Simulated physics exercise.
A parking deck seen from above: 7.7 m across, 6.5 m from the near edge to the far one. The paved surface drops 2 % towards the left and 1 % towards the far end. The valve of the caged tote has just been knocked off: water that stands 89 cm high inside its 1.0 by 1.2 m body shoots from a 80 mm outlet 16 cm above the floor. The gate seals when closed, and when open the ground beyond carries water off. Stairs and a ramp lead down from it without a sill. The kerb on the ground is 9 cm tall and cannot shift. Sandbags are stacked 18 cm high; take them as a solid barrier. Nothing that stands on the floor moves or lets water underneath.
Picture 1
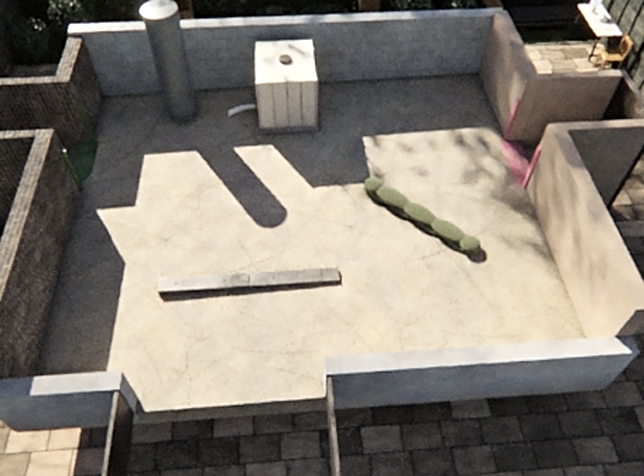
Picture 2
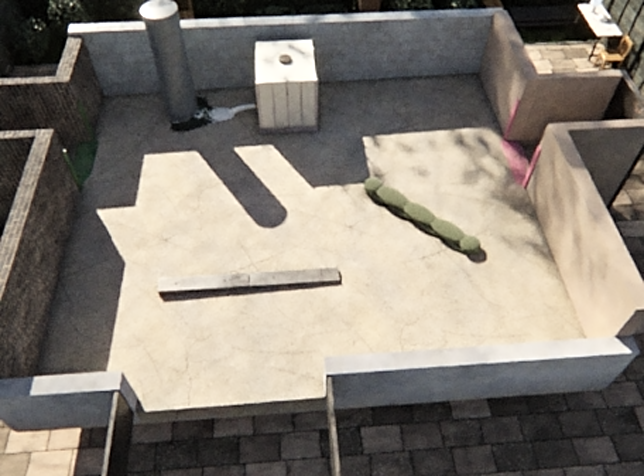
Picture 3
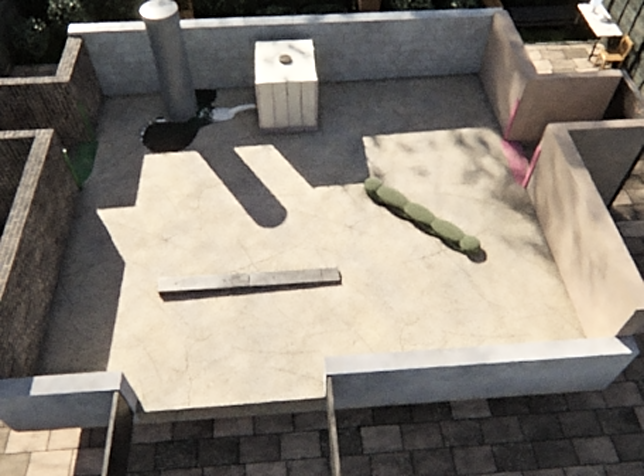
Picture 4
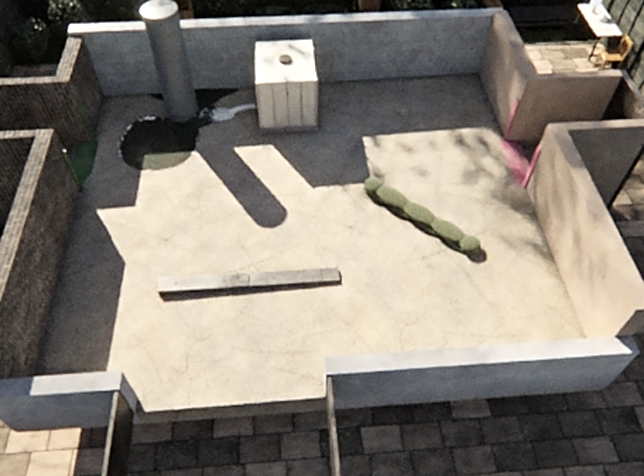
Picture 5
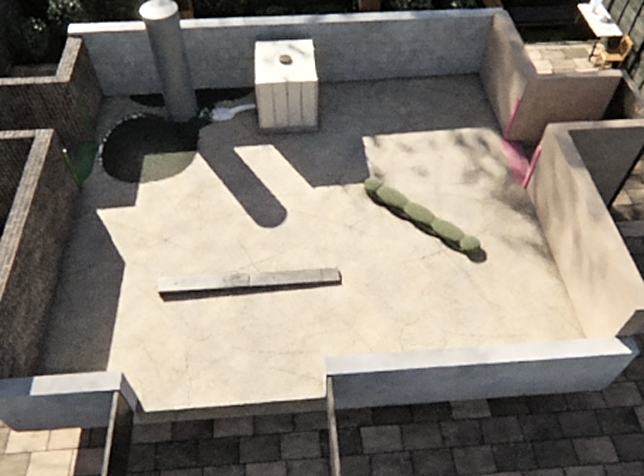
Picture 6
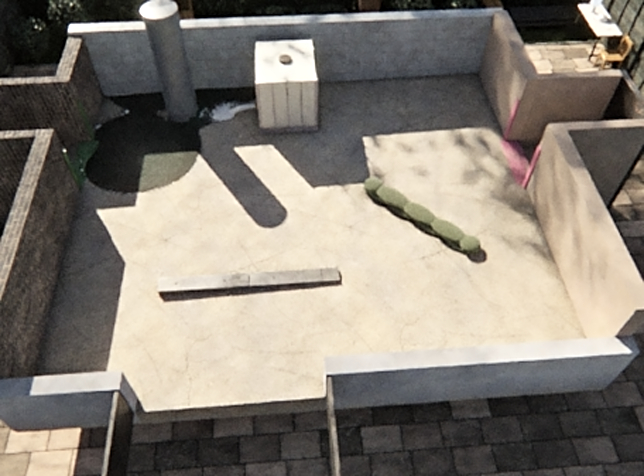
Water shot from the pale box near the back wall of a walled yard and pooled darkly around the round column, then the puddle widened steadily toward the left wall, leaving most of the floor dry.
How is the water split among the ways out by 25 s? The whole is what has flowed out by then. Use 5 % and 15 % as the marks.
Shares: The gateway takes less than 5 %; the stairwell (marked pink) takes under 5 %; the down ramp (marked green) takes more than 15 %.
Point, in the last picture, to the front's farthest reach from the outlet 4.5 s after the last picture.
At about (66, 252).
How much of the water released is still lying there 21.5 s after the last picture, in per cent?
About 48 per cent.
Then, 1.5 s after the last picture water covers 15 % of the floor and is deepest (10 cm) near (201, 114); gone so far, the gateway 0 %, the stairwell (marked pink) 0 %, the down ramp (marked green) 1 %.
Then, 4.5 s after the last picture water covers 15 % of the floor and is deepest (10 cm) near (201, 114); gone so far, the gateway 0 %, the stairwell (marked pink) 0 %, the down ramp (marked green) 5 %.
Then, 8.5 s after the last picture water covers 15 % of the floor and is deepest (9 cm) near (201, 114); gone so far, the gateway 0 %, the stairwell (marked pink) 0 %, the down ramp (marked green) 13 %.
Then, 12.5 s after the last picture water covers 15 % of the floor and is deepest (9 cm) near (201, 114); gone so far, the gateway 0 %, the stairwell (marked pink) 0 %, the down ramp (marked green) 24 %.
Then, 21.5 s after the last picture water covers 20 % of the floor and is deepest (8 cm) near (201, 114); gone so far, the gateway 0 %, the stairwell (marked pink) 0 %, the down ramp (marked green) 53 %.
